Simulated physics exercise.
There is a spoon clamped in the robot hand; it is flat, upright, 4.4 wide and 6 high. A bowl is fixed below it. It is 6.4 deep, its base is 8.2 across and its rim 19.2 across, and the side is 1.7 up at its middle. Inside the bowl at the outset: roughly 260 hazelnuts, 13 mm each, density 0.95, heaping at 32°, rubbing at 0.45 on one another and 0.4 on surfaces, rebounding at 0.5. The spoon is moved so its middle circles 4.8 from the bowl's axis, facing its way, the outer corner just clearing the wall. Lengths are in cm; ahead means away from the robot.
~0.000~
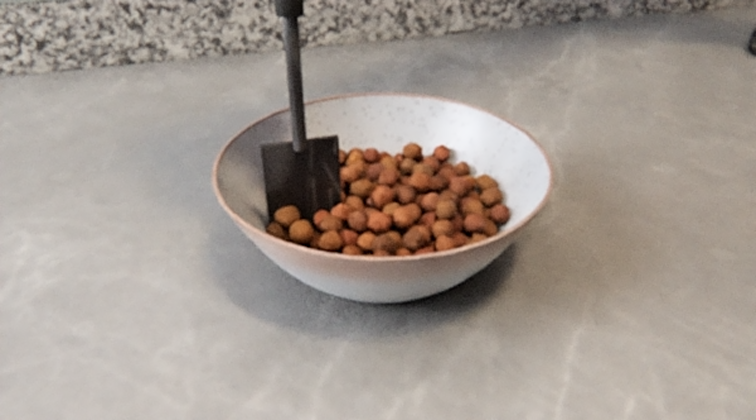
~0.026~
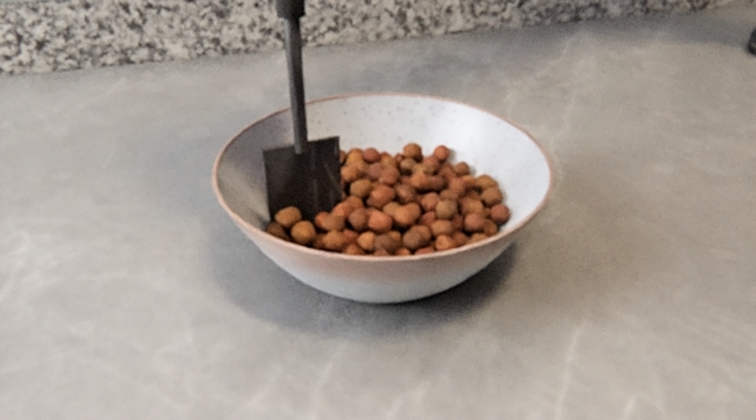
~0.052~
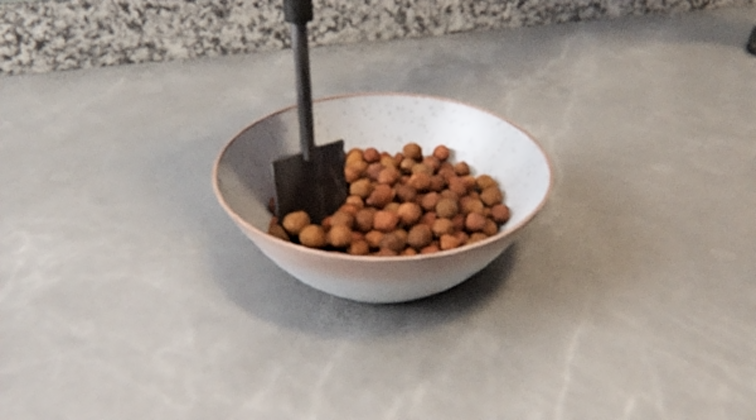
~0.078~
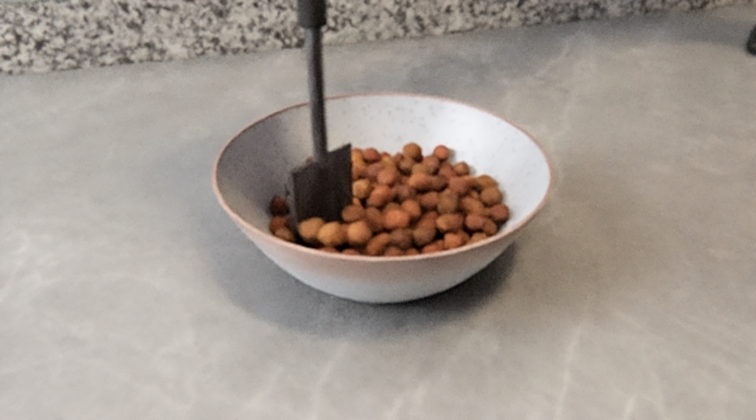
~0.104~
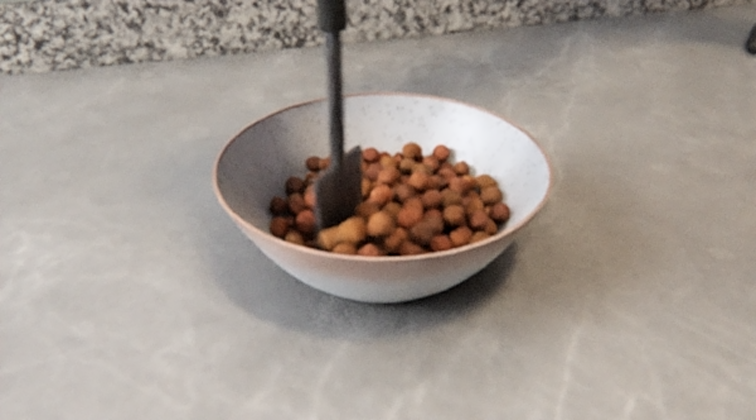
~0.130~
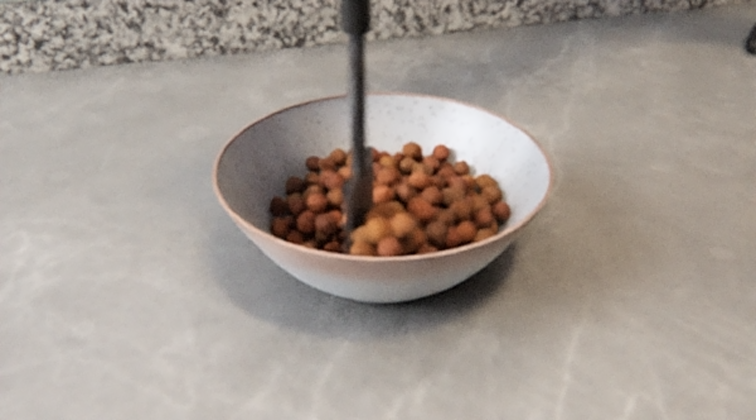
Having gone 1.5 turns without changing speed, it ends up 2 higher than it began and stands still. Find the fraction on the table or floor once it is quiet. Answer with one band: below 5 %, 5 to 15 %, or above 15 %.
5 to 15 %.
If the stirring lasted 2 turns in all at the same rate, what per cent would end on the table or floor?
It would be around 15 percent.
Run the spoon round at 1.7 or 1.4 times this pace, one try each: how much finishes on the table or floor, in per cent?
First try close to 30, second close to 20, in per cent.
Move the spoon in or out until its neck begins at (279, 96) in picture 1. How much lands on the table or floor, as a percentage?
5 %.
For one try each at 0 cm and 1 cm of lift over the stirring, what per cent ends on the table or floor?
Trial one: Roughly 20 %; trial two: Roughly 15 %.
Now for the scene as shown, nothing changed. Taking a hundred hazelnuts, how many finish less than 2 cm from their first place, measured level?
I'd guess close to 15 percent of the load.
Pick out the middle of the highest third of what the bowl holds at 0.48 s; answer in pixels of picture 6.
Near (351, 136).
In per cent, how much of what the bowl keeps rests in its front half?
Close to 55 in a hundred.
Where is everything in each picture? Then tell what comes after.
The spoon neck at (298, 116), 0° round; upper third of the load around (392, 202), from x 275 to 500, top at y 150; 258 in the bowl, in the first picture.
The spoon neck at (299, 118), 5° round; upper third of the load around (390, 204), from x 275 to 500, top at y 150, in the second picture.
The spoon neck at (306, 124), 17° round; upper third of the load around (389, 208), from x 275 to 500, top at y 150, in the third picture.
The spoon neck at (319, 131), 31° round; upper third of the load around (389, 210), from x 280 to 500, top at y 150, in the fourth picture.
The spoon neck at (337, 136), 45° round; upper third of the load around (398, 213), from x 280 to 500, top at y 150, in the fifth picture.
The spoon neck at (358, 139), 59° round; upper third of the load around (412, 213), from x 280 to 500, top at y 150; 258 in the bowl, in the sixth picture.
After 0.48 s, 247° round, highest piece 8 above the table; 250 in the bowl, 5 on the table or floor, 3 in flight or on the tool.
After 0.83 s, 75° round, highest piece 8 above the table; 239 in the bowl, 16 on the table or floor, 3 in flight or on the tool.
After 1.20 s, 180° round, highest piece 6 above the table; 237 in the bowl, 21 on the table or floor.
After 1.90 s, 180° round, highest piece 6 above the table; 237 in the bowl, 21 on the table or floor.
In the end, 237 in the bowl, 21 on the table or floor. That is 8 % on the table or floor.
